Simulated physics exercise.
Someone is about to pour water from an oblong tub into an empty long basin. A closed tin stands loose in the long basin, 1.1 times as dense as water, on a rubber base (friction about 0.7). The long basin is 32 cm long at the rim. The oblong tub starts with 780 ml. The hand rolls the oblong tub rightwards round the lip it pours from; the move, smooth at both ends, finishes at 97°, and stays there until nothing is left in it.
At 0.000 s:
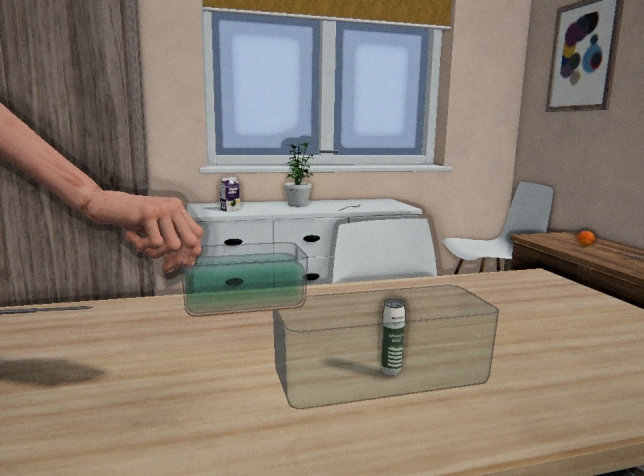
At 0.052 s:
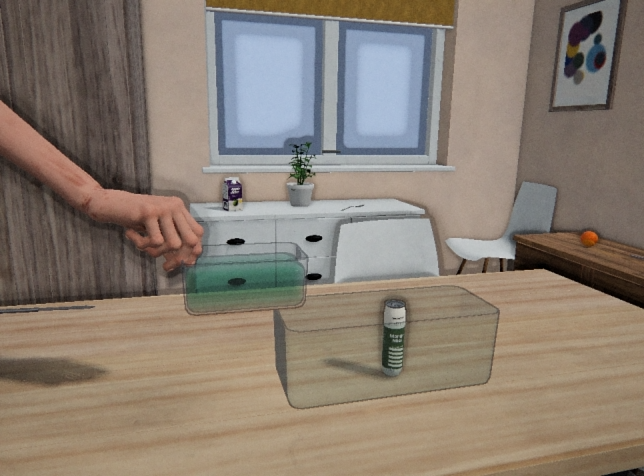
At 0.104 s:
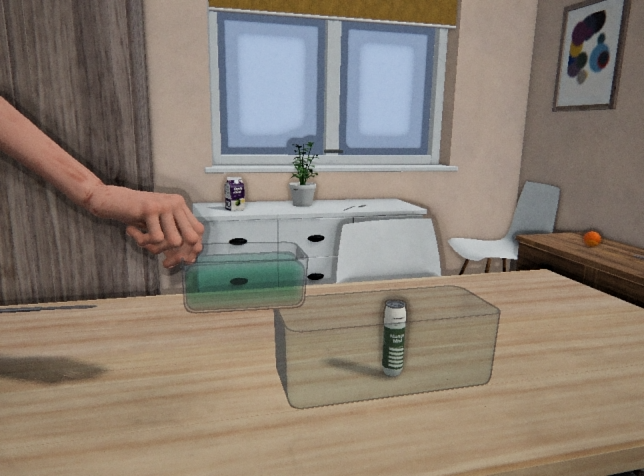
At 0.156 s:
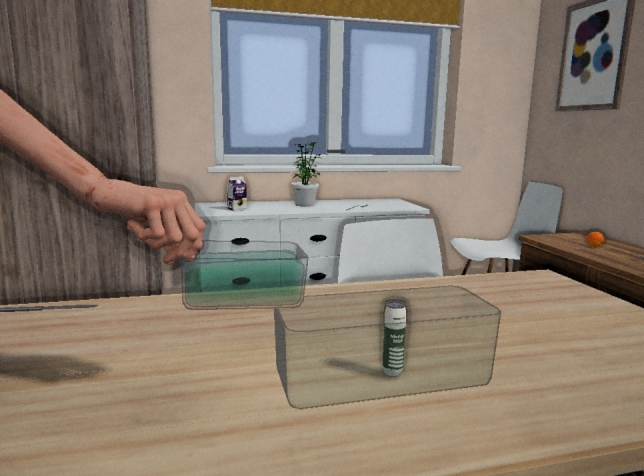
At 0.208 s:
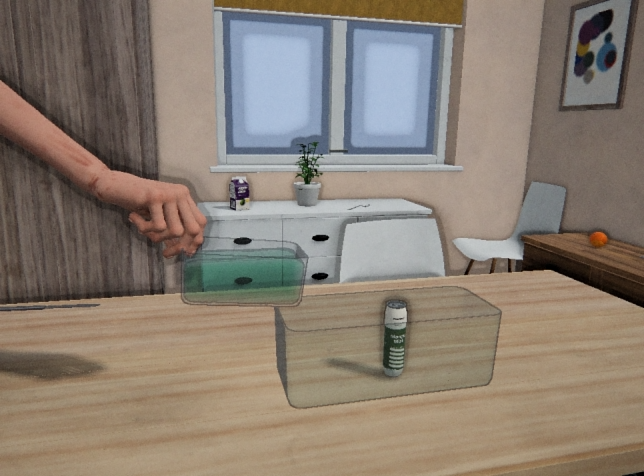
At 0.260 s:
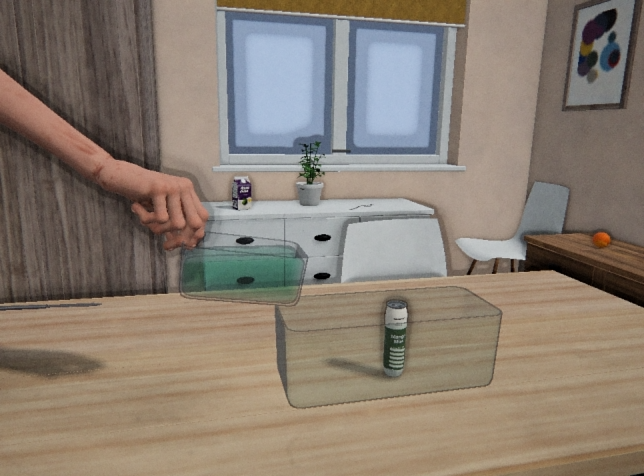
Hand slowly tilting a clear tub of green-tinted water slightly rightwards beside a long transparent basin with a small upright tin inside.
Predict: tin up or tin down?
The tin stays up.
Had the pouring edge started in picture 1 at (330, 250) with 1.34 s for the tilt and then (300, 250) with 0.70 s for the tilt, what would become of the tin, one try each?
First it stays up; then it goes over.
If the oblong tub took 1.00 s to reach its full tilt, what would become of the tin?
The tin keeps standing.
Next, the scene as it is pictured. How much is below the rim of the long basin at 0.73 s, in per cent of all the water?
About 14 per cent.
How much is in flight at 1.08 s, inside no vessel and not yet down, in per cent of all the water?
Some 7 per cent.
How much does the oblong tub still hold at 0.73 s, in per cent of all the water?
Near 56 in a hundred.
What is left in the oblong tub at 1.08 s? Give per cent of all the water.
Some 12 per cent.
Then, 0.73 s in, the tilt is 56° and 55 per cent is still to pour; the tin stands where it began.
Then, 1.08 s in, the tilt is 88° and 12 per cent is still to pour; the tin stands where it began.
Then, 1.45 s in, the tilt is 97° and 1 per cent is still to pour; the tin stands where it began.
Then, 1.84 s in, the tilt is 97° and 0 per cent is still to pour; the tin stands where it began.
Finally, the tin stands where it began.
